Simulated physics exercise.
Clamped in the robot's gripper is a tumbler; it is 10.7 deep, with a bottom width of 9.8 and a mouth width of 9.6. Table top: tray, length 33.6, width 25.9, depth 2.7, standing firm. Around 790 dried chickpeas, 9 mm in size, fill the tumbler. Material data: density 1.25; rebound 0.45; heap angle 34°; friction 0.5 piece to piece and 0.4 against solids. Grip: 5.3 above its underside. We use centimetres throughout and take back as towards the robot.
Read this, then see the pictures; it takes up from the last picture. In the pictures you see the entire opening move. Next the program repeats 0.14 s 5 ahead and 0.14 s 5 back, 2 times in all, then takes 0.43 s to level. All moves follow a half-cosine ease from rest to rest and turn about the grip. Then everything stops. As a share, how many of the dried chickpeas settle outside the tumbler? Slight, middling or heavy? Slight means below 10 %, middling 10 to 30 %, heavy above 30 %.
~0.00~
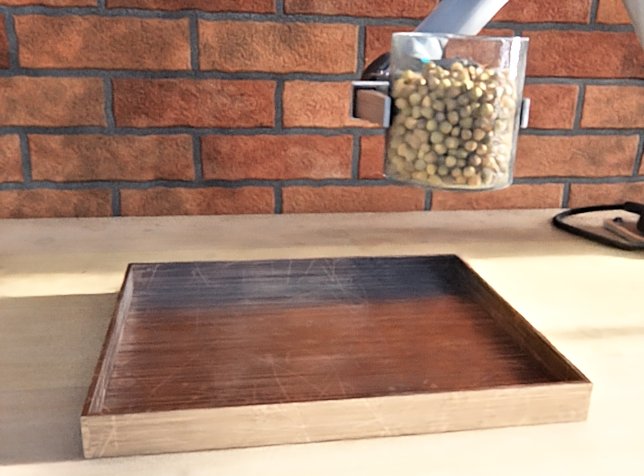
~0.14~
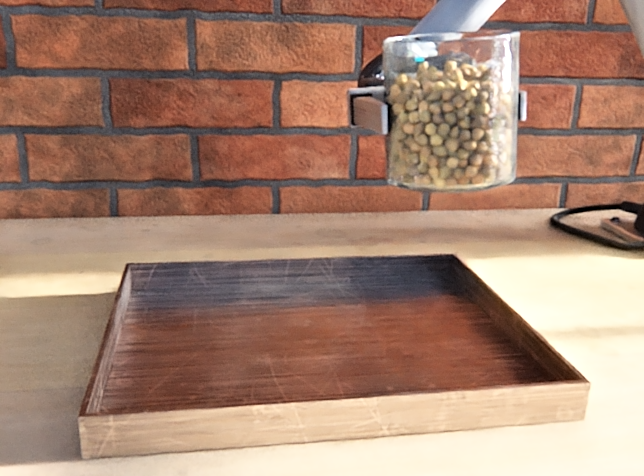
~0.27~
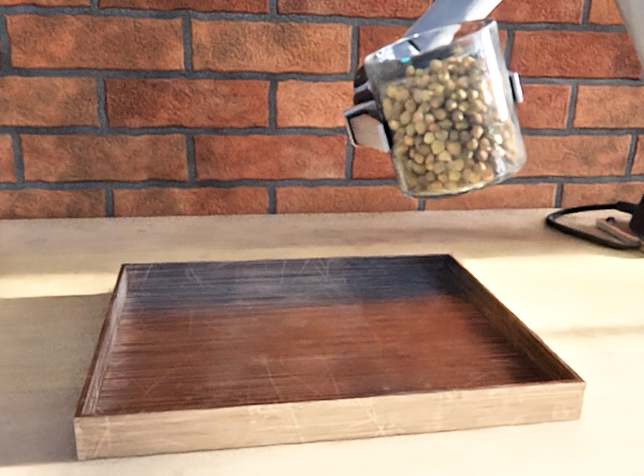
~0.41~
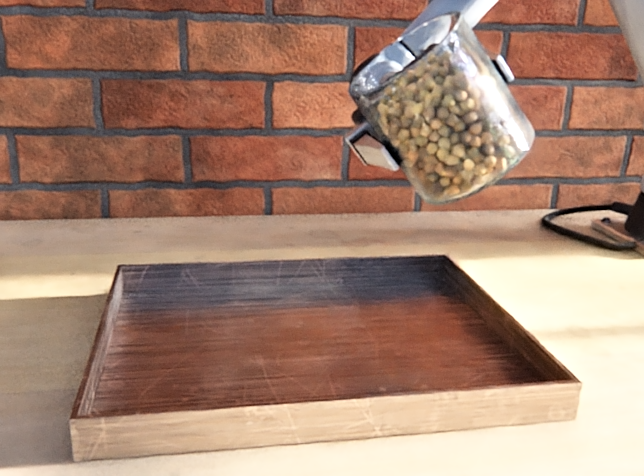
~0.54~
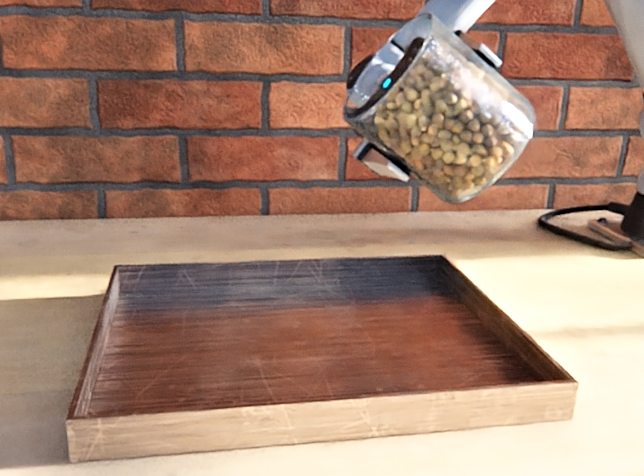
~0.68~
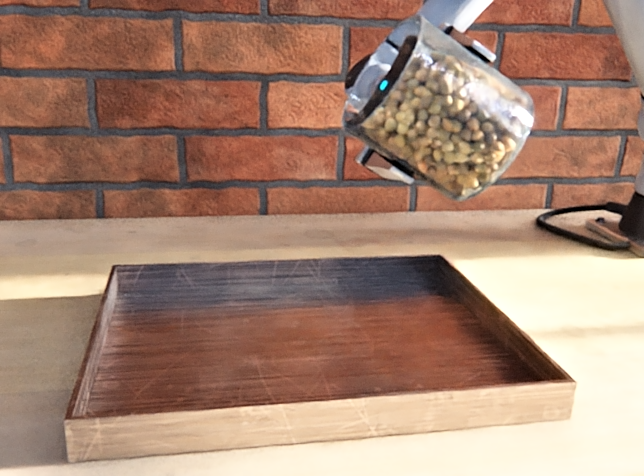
Middling.
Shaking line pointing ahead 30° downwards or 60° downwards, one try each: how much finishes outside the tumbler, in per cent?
First try about 5 %, second try about 0 %.
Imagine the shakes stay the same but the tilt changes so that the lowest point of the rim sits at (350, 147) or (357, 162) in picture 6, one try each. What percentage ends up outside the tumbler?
Near 40 and 65 in a hundred.
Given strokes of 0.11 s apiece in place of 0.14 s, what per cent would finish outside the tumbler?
That would give around 30 per cent.
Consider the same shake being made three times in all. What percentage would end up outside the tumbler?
It would then be around 25 per cent.
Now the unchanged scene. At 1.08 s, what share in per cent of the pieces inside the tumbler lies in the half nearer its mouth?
Near 35 %.
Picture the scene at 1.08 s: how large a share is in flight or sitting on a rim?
I'd put it near 1 per cent.
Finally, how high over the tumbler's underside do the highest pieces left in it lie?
I'd say near 9.0 cm from the bottom.
After 1.08 s, tilted 59° forward, highest piece 22 above the table; 701 in the tumbler, 82 in the tray, 9 in flight or on a rim.
After 1.47 s, tilted 26° forward, highest piece 24 above the table; 635 in the tumbler, 152 in the tray, 4 on the table or floor, 1 in flight or on a rim.
After 1.87 s, level, highest piece 24 above the table; 635 in the tumbler, 153 in the tray, 4 on the table or floor.
After 2.92 s, level, highest piece 24 above the table; 635 in the tumbler, 153 in the tray, 4 on the table or floor.
At rest, 635 in the tumbler, 153 in the tray, 4 on the table or floor. That is 20 % outside the tumbler.
